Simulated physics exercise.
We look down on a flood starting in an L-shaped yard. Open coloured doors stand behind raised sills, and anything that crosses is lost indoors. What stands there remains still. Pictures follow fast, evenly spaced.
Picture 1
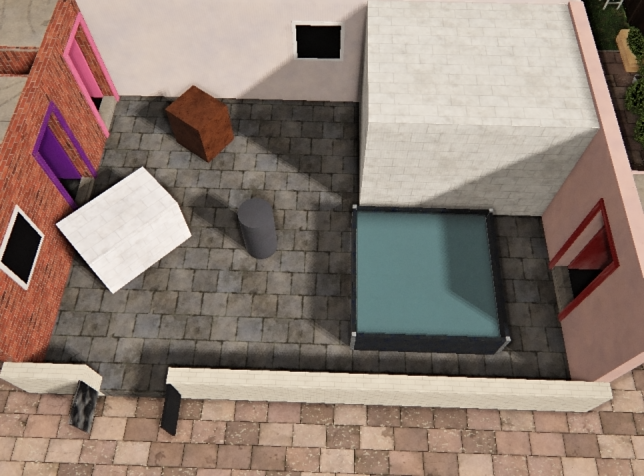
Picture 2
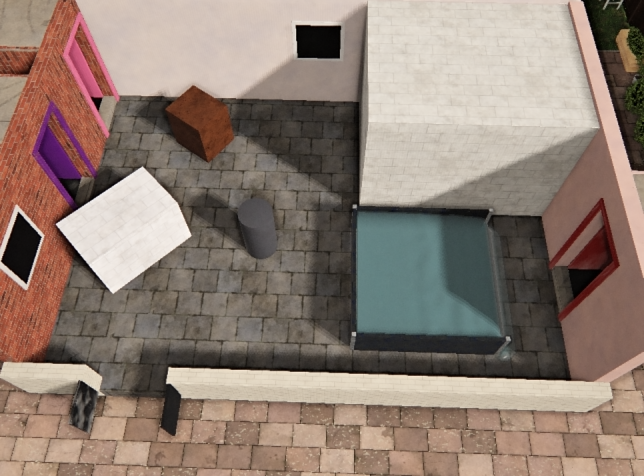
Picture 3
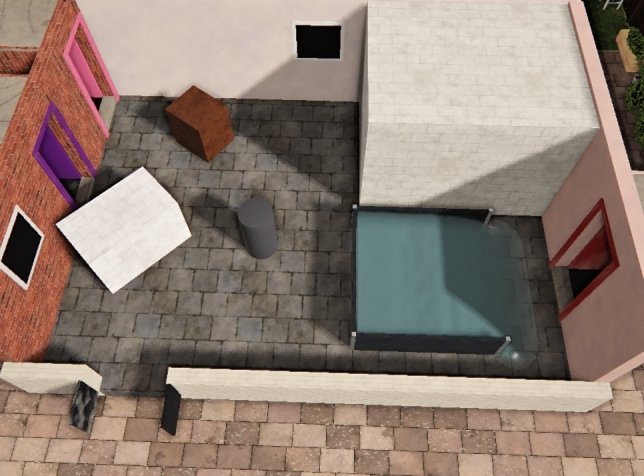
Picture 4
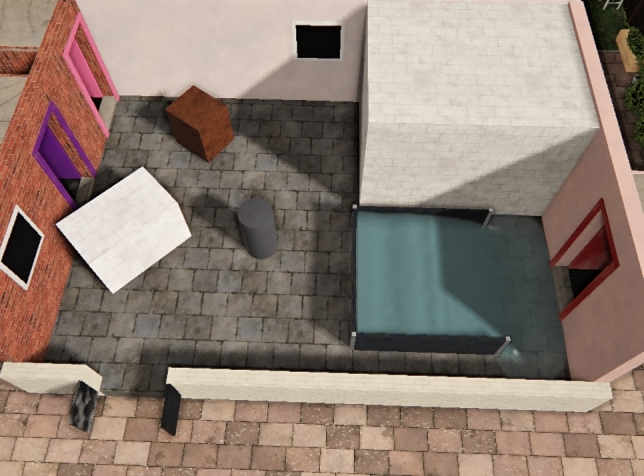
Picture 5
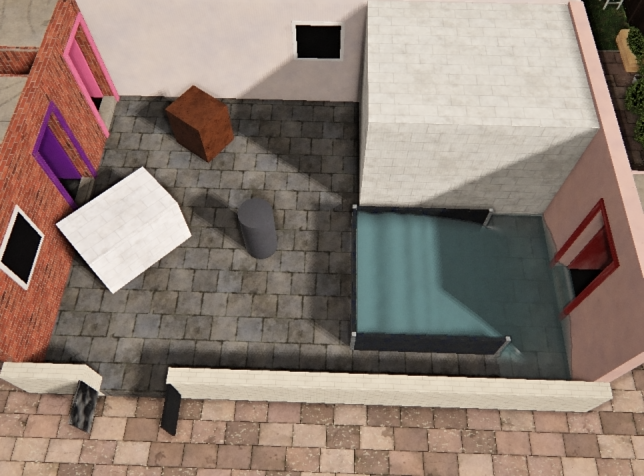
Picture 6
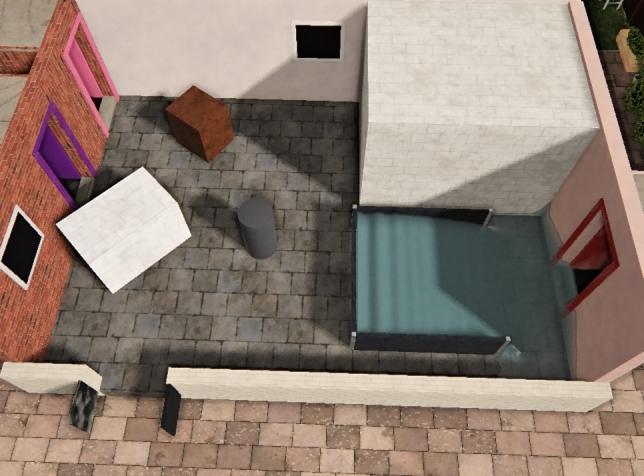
Water pouring from the open right side of a dark-walled tank, spreading across grey paving towards a red-framed opening in a walled yard.
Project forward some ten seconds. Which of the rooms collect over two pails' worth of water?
The purple door collects two pails or less; the pink door collects two pails or less; the red door collects over two pails.
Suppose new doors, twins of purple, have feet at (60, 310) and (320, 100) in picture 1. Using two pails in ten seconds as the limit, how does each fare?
Taken in sequence: Exceeded, then not exceeded.
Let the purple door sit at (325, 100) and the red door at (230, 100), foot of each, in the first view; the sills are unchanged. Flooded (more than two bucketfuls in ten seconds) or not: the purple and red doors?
Well, the purple door comes up short, and the red door comes up short too.
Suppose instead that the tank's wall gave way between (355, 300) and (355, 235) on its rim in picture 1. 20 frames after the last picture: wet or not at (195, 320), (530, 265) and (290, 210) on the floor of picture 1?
Taken one by one: Sodden, then unaffected, then sodden.
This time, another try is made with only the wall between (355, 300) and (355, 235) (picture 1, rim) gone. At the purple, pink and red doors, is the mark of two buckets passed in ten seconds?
Purple stays within it, pink stays within it, red stays within it.
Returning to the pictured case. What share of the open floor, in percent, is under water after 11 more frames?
Roughly 20 per cent.
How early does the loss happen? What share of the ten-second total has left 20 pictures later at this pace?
My estimate is roughly 75 percent.
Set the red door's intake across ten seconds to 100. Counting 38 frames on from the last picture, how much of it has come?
About 95 %.
A moment on, water covers 10 % of the floor; the purple door not reached, the pink door not reached, the red door far over two buckets in.
Next, water covers 20 % of the floor; the purple door not reached, the pink door not reached, the red door far over two buckets in.
Then, water covers 40 % of the floor; the purple door not reached, the pink door not reached, the red door far over two buckets in.
Later, water covers 70 % of the floor; the purple door wet at the sill, nothing in, the pink door wet at the sill, nothing in, the red door far over two buckets in.
In the end, water covers 90 % of the floor; the purple door wet at the sill, nothing in, the pink door wet at the sill, nothing in, the red door far over two buckets in.
